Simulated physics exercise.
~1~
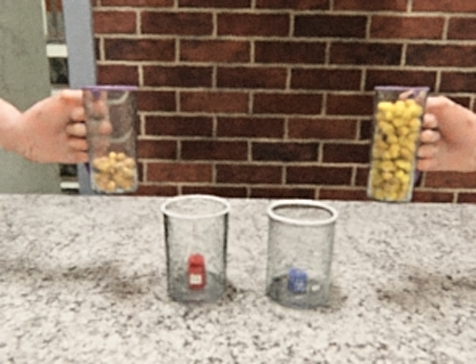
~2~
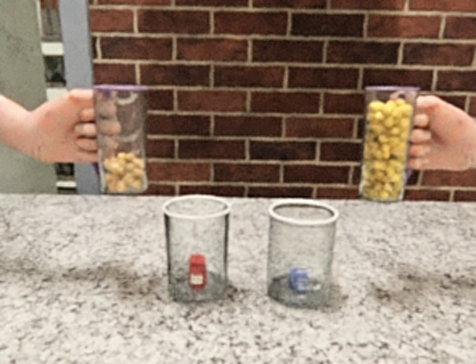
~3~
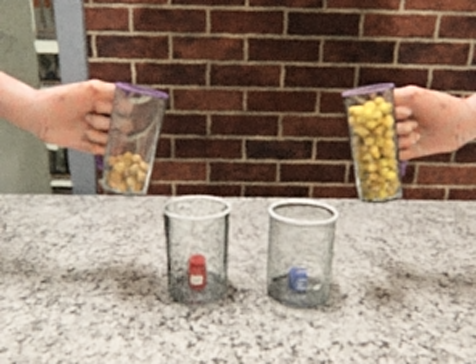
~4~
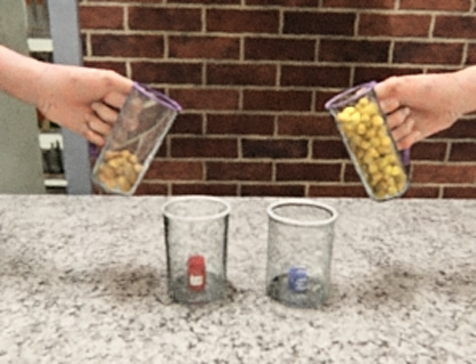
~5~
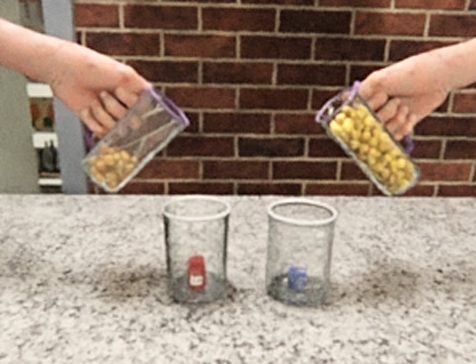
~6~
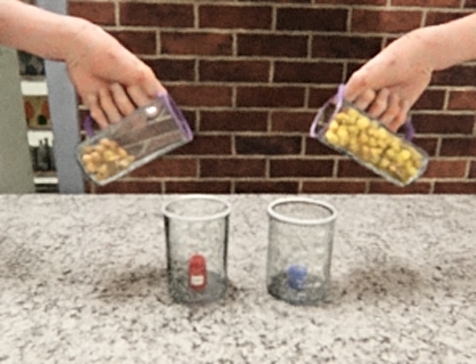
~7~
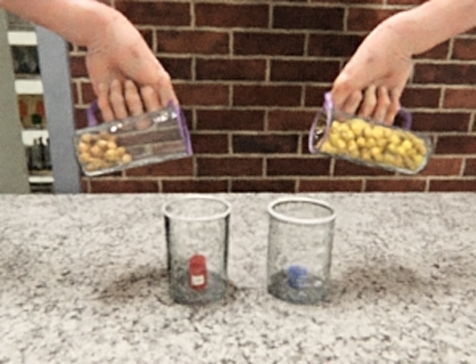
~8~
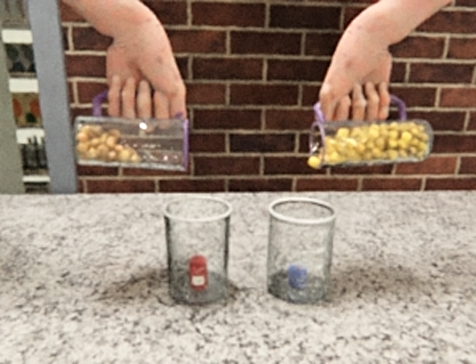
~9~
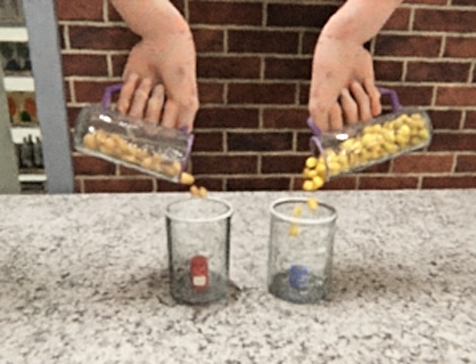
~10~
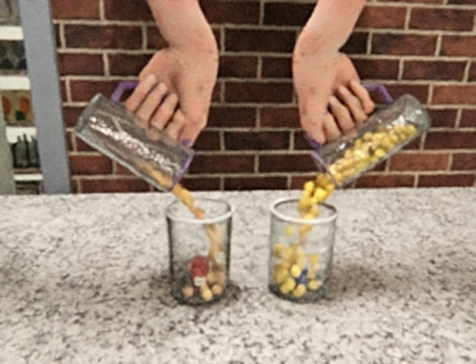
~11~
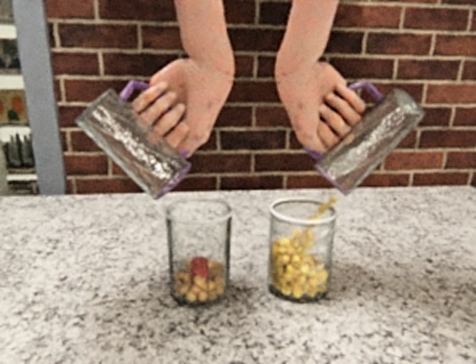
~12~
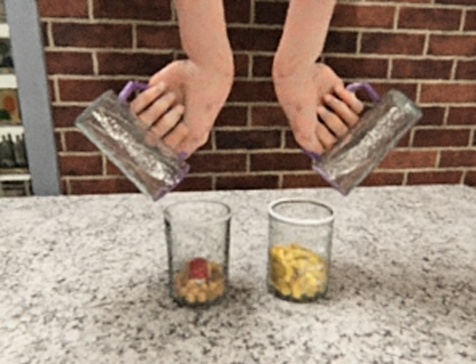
In the video, two hands tip clear cups of yellowish pieces over two glasses on a speckled counter, one holding a small red object, the other a blue one. The pieces pour in, leaving the red object showing at left and the blue one covered at right.
